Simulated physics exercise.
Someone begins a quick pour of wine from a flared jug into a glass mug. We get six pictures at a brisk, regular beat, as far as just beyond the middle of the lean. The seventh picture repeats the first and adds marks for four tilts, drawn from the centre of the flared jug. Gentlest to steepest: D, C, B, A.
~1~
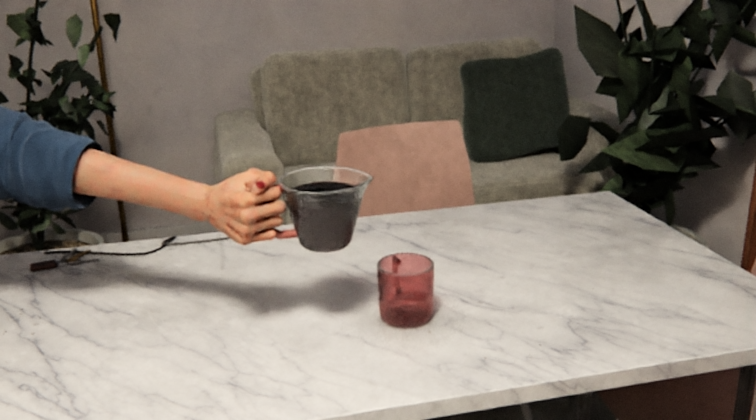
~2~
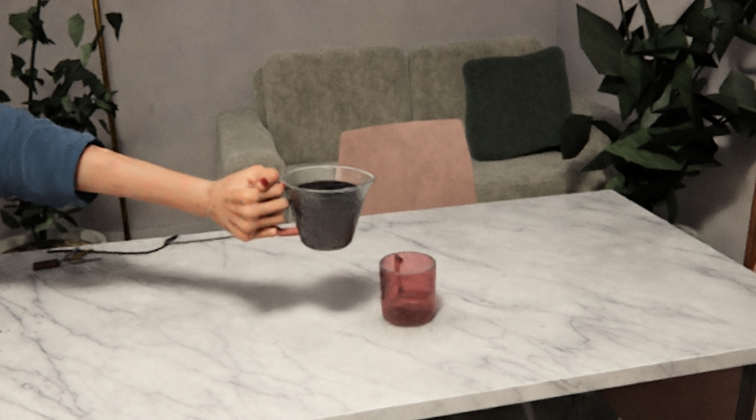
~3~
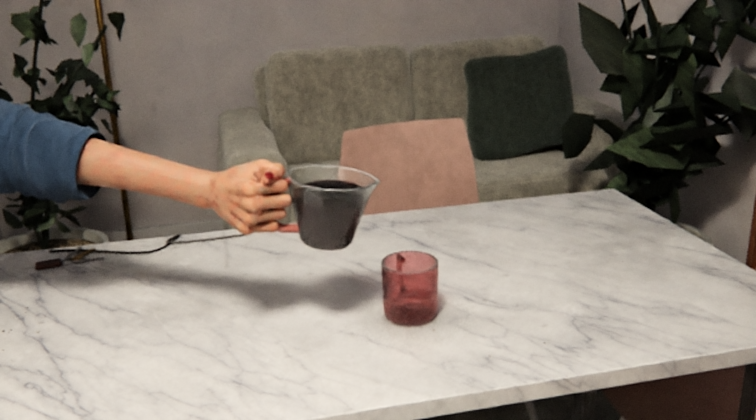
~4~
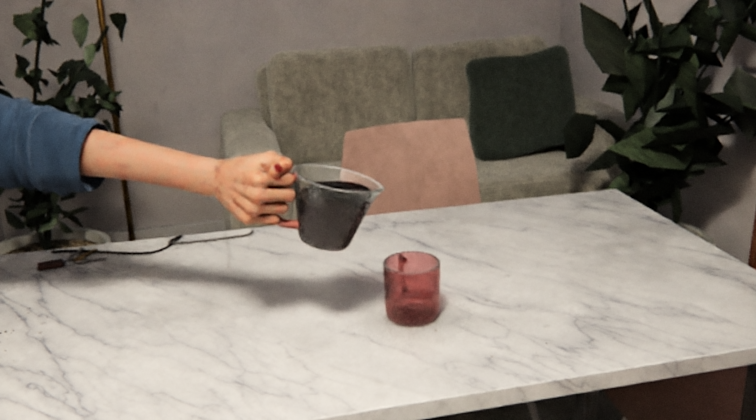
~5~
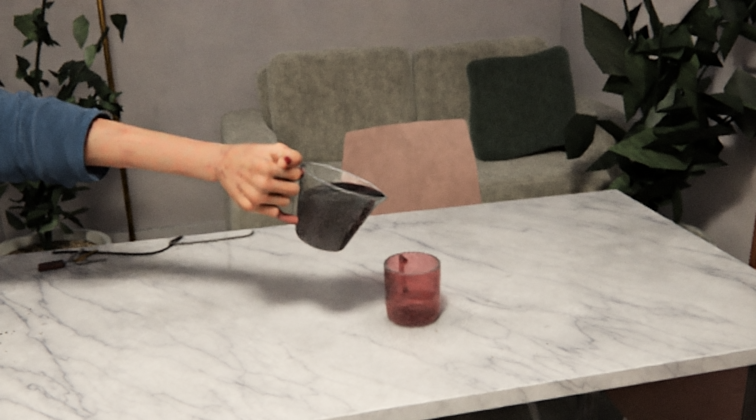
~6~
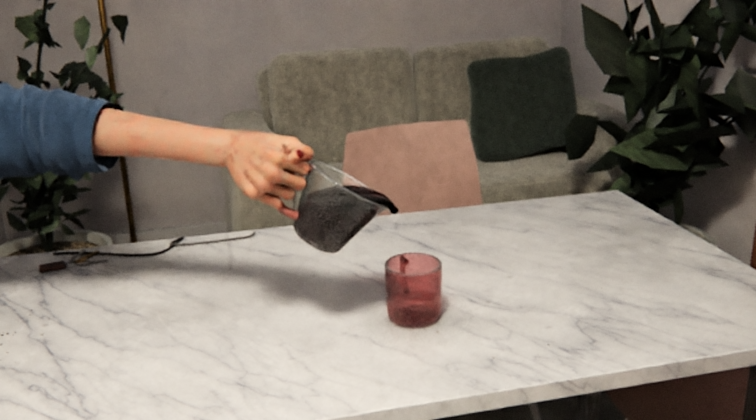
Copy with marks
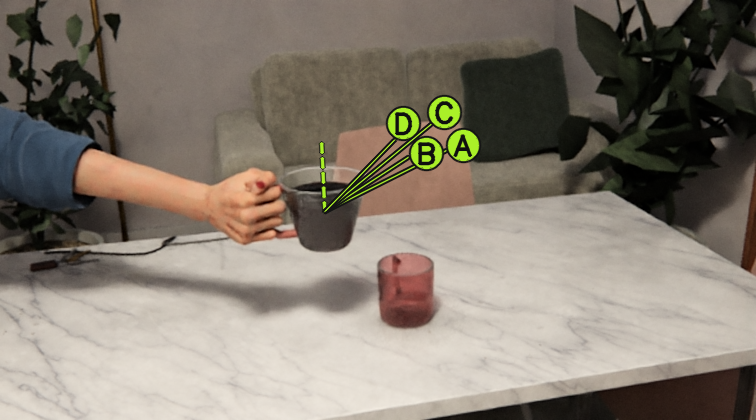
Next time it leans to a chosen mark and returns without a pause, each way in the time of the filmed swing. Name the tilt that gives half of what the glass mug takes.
D is best.
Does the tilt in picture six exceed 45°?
No, it does not.
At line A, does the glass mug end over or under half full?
Over half.
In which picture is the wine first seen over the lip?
Picture 6.
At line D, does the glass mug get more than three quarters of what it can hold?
No, less.
In lime, A at (446, 150); B at (408, 157); C at (431, 123); D at (394, 139).
For line A, the glass mug ends with about 90 % of what it can hold; 5 % of the wine is spilt.
For line B, the glass mug ends with about 81 % of what it can hold.
For line C, the glass mug ends with about 65 % of what it can hold.
For line D, the glass mug ends with about 50 % of what it can hold.
